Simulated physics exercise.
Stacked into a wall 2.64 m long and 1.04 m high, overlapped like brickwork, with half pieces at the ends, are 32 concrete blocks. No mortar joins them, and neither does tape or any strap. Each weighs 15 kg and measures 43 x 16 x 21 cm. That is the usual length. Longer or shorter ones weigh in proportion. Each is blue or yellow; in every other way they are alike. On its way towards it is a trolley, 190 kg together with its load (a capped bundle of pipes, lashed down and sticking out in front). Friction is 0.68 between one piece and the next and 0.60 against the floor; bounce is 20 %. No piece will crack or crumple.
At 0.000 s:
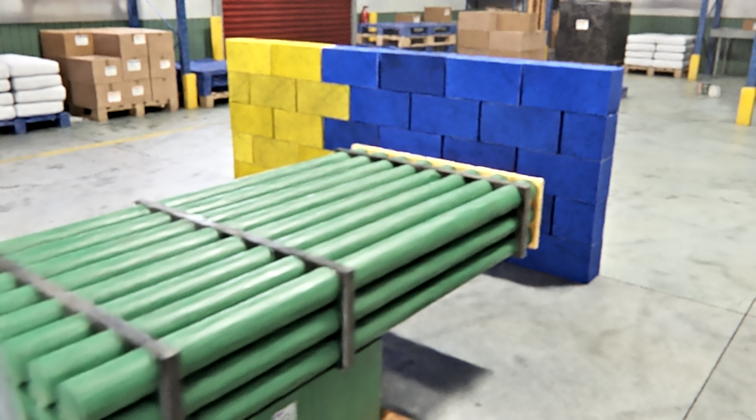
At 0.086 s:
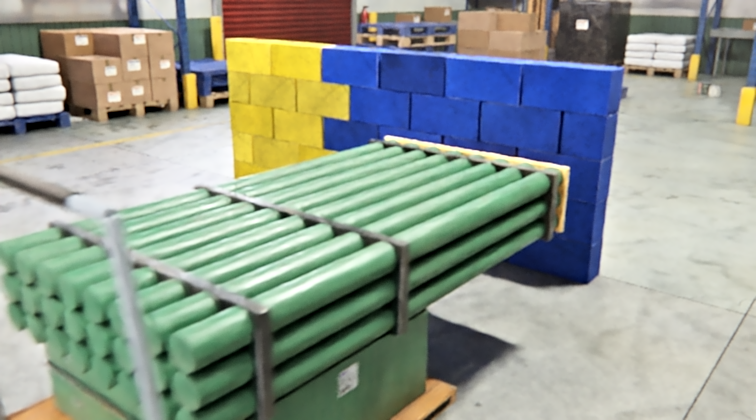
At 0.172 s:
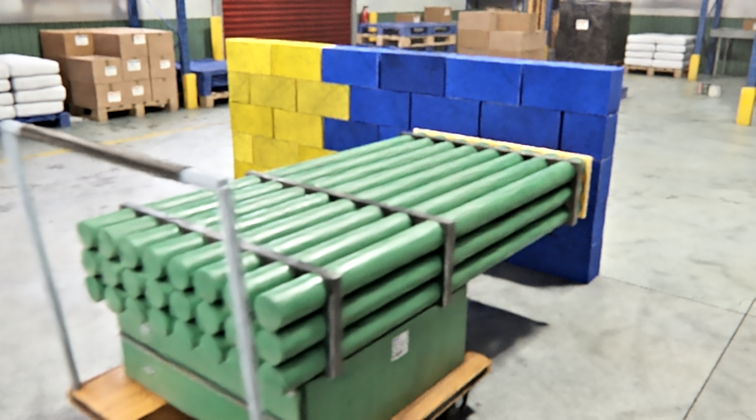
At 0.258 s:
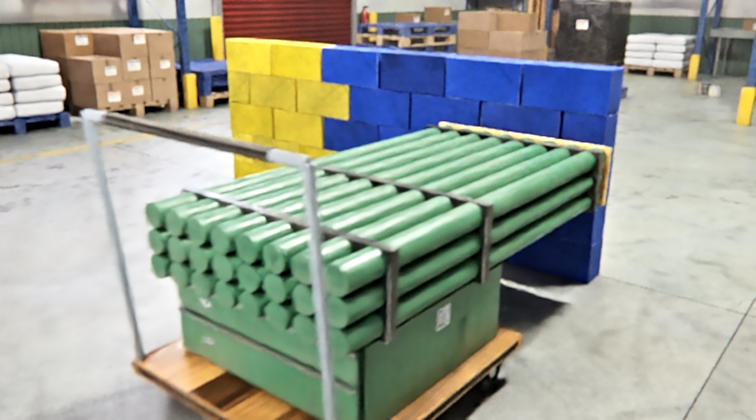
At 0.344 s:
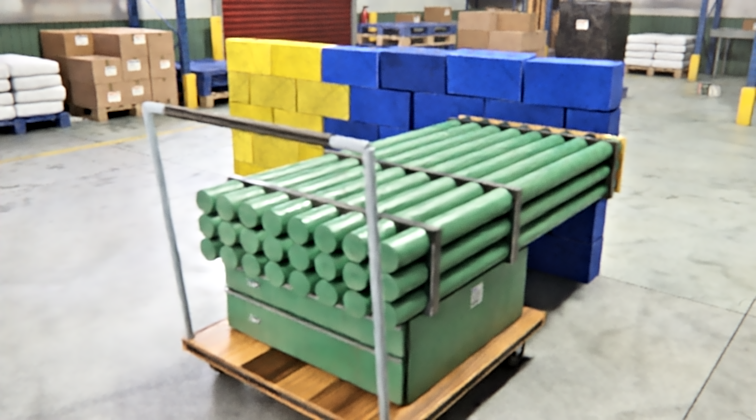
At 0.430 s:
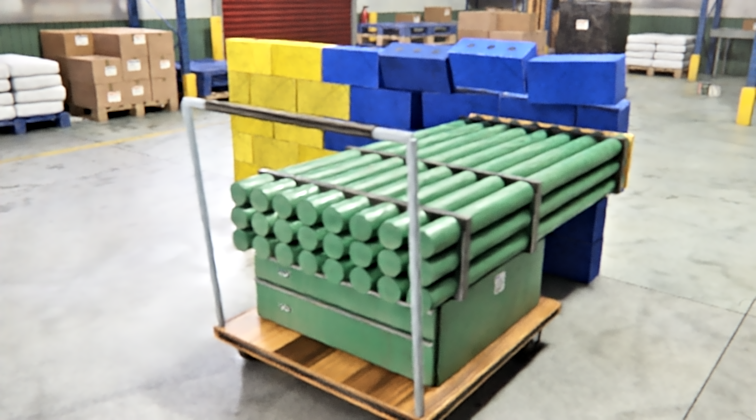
In a warehouse with stacked boxes and pallets behind, a still, slightly raised camera looks across a grey floor at a wall of blocks, yellow at left and blue at right. A wooden-decked trolley carrying a strapped bundle of green pipes on a green base rolls from the lower left, away and rightward. The bundle's capped front pushes into the blue section, shifting and tilting upper blocks while the yellow ones stay still.
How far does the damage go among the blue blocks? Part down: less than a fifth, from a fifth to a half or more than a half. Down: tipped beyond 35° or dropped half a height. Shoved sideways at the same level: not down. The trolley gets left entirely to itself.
It adds up to the fifth-to-half range.
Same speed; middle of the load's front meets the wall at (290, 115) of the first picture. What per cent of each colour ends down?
The yellow ones would be 50 per cent down and the blue ones 20 per cent.
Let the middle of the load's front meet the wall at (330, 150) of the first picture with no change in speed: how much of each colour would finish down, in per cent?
You'd end up with yellow at 80 and blue at 40 percent down.
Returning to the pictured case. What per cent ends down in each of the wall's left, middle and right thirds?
From the left: 0, then 10, then 50 percent.
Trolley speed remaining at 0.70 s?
1.4 m/s.
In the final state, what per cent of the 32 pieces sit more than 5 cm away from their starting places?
It comes to 40 percent shifted.
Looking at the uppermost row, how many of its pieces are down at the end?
That makes 2 in total.
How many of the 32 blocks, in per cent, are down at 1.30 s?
It's 20 percent at that point.
After 0.52 s, load 32 cm past the wall's line, still rolling; 2 of the 20 blue blocks down (2 of 32 in all colours); top blue block leaning 38°.
After 0.70 s, load 58 cm past the wall's line, still rolling; 6 of the 20 blue blocks down (6 of 32 in all colours); top blue block leaning 64°, 9 cm lower.
After 0.98 s, load 92 cm past the wall's line, still rolling; 7 of the 20 blue blocks down (7 of 32 in all colours); top blue block on its side.
After 1.30 s, load 1.09 m past the wall's line, still rolling; 7 of the 20 blue blocks down (7 of 32 in all colours); top blue block on its side.
At rest (2.9 s), load 1.01 m past the wall's line, stopped; 7 of the 20 blue blocks down (7 of 32 in all colours); top blue block on its side; top yellow block unmoved. That is 35 per cent. As the last picture would show them, middles, top blue block near (525, 91), top yellow block near (304, 61).
